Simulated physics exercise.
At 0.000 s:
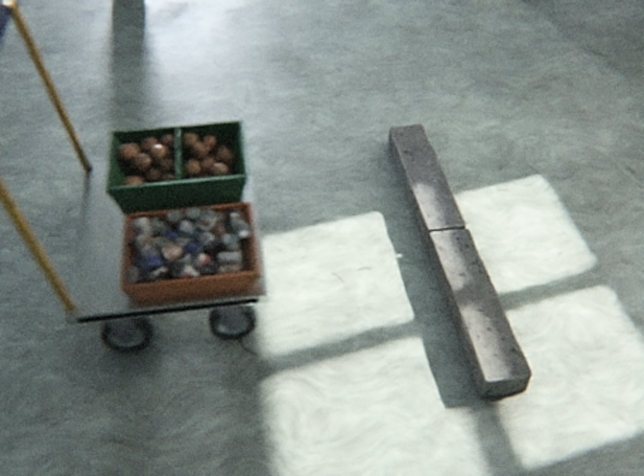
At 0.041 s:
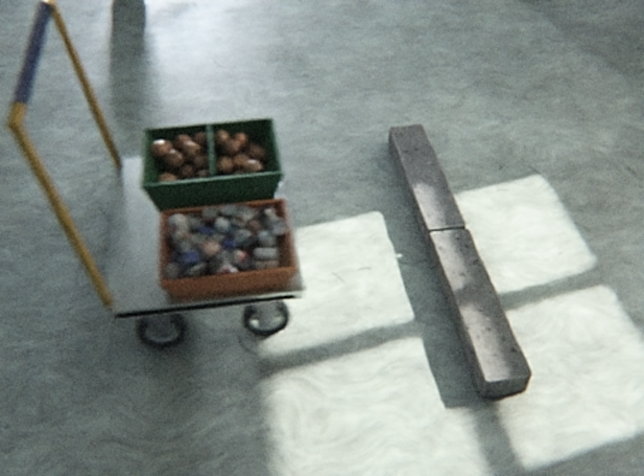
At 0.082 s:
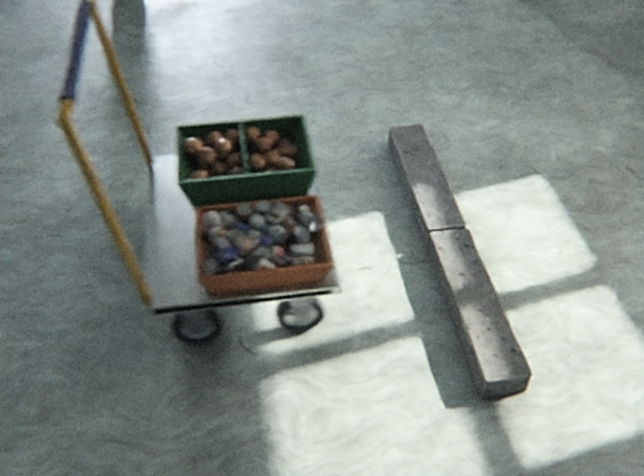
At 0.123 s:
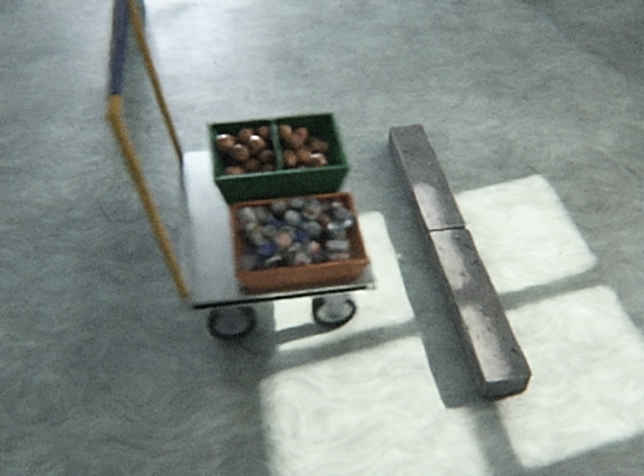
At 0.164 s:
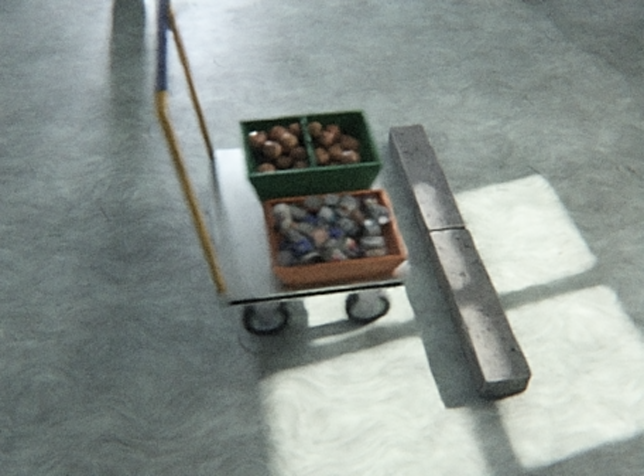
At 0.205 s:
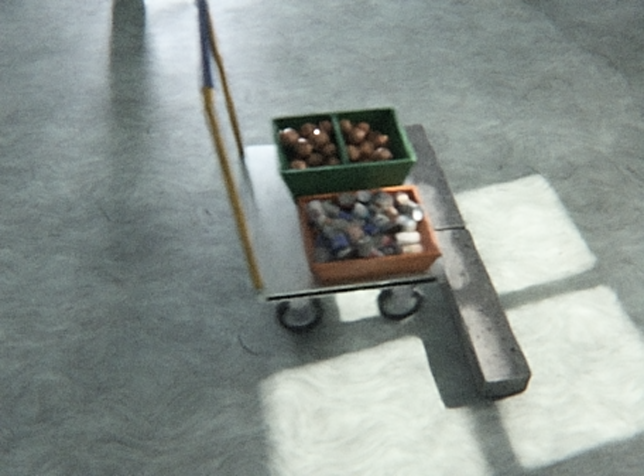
Goods trolley carrying a green basket of onions and an orange basket of small tins rolling steadily rightward across a sunlit grey floor.
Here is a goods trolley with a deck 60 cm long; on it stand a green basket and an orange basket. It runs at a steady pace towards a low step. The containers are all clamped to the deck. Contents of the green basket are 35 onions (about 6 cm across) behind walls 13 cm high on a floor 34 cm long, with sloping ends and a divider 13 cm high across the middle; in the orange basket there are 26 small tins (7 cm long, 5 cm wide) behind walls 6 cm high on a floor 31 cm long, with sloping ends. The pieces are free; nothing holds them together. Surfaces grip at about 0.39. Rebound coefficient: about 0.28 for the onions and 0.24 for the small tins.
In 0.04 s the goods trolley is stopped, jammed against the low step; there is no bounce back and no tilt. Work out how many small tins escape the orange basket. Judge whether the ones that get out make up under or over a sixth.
Over a sixth.
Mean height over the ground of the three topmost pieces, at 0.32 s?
Around 44 cm high.
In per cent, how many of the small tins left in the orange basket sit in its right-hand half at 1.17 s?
That comes to roughly 70 in a hundred.
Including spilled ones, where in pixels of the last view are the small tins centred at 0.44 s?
Centre approx. (435, 212).
After 0.22 s, impact.
After 0.32 s, green basket 35 in, 0 out and orange basket 25 in, 1 out.
After 0.44 s, green basket 34 in, 1 out and orange basket 19 in, 7 out.
After 0.67 s, green basket 34 in, 1 out and orange basket 16 in, 10 out.
Outcome (at 1.17 s), green basket 34 in, 1 out and orange basket 16 in, 10 out. Asked share, 10 of 26, 38 per cent.
